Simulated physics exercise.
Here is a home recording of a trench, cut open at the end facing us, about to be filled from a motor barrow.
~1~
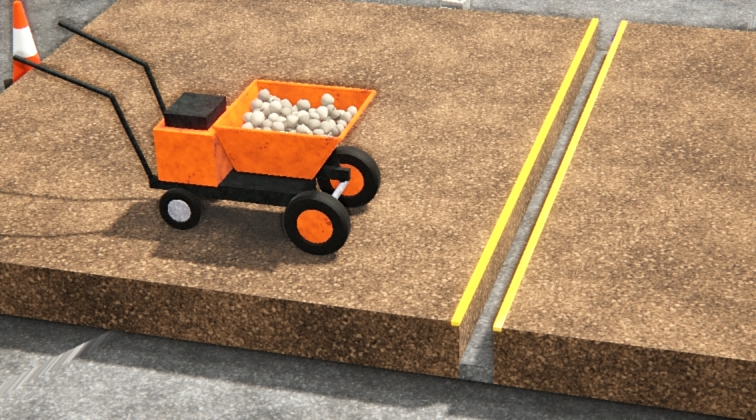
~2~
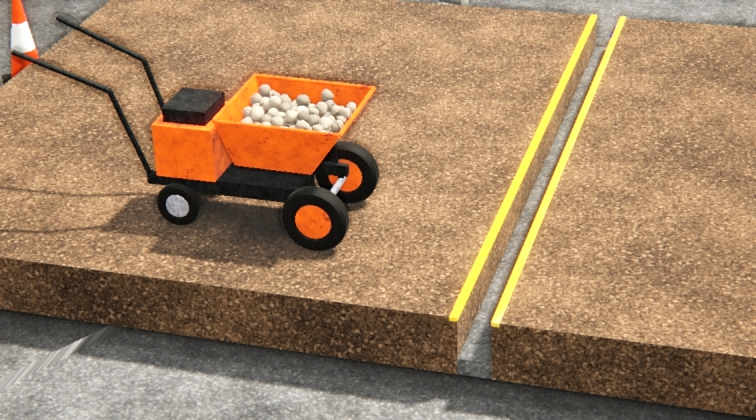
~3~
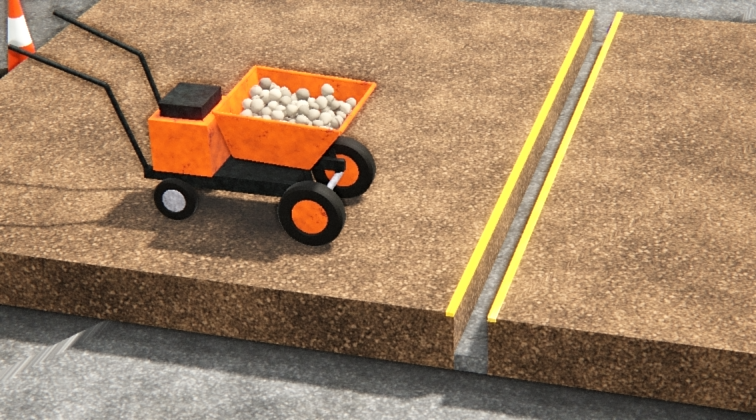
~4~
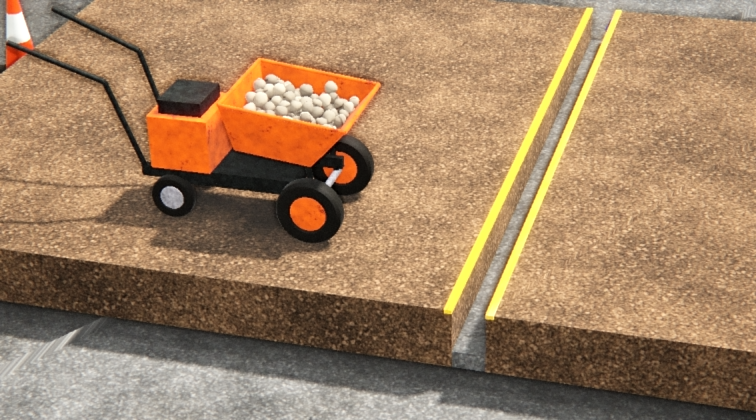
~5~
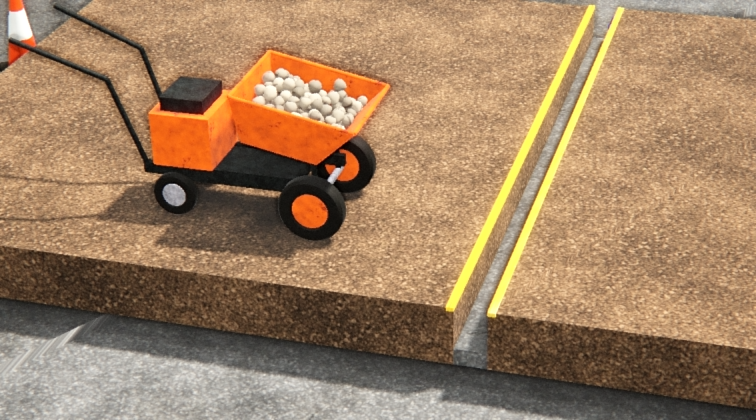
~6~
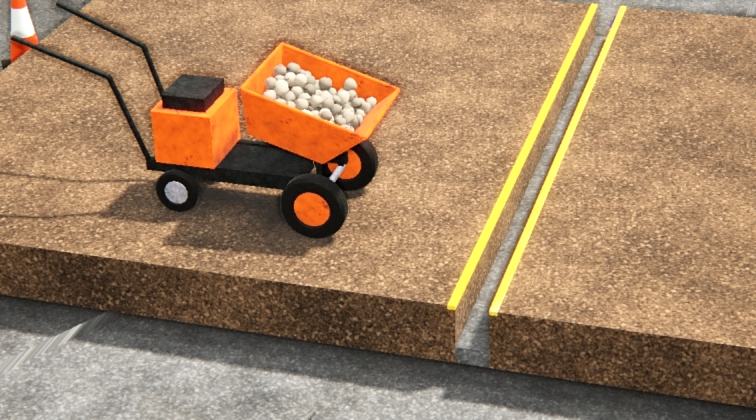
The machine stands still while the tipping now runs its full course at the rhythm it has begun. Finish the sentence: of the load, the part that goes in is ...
The minority.
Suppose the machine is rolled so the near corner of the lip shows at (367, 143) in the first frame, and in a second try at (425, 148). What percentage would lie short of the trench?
Roughly 30 per cent, and 0 per cent.
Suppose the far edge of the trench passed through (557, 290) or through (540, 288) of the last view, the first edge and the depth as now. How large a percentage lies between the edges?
Roughly 20 per cent, then roughly 20 per cent.
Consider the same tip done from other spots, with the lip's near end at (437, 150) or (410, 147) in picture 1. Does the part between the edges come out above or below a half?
Spot 1 gives the minor portion, spot 2 gives the bigger portion.
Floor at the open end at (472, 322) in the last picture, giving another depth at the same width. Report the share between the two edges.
It comes out near 20 percent.
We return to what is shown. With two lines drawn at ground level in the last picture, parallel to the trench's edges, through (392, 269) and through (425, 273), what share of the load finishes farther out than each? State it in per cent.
I'd put it near 70 in a hundred, then near 60 in a hundred.
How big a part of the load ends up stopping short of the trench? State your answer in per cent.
That share comes out near 50 in a hundred.
Just after the last frame, skip tipped steeply; every one in the skip.
A moment on, skip tipped right over; the larger part in the skip; about a tenth short of the trench; just a few falling.
Further on, skip tipped right over; roughly a quarter in the skip; roughly half short of the trench; about a tenth in or heaped over the trench; just a few beyond it.
When it is over, skip tipped right over; roughly a quarter in the skip; roughly half short of the trench; roughly a quarter in or heaped over the trench; just a few beyond it.
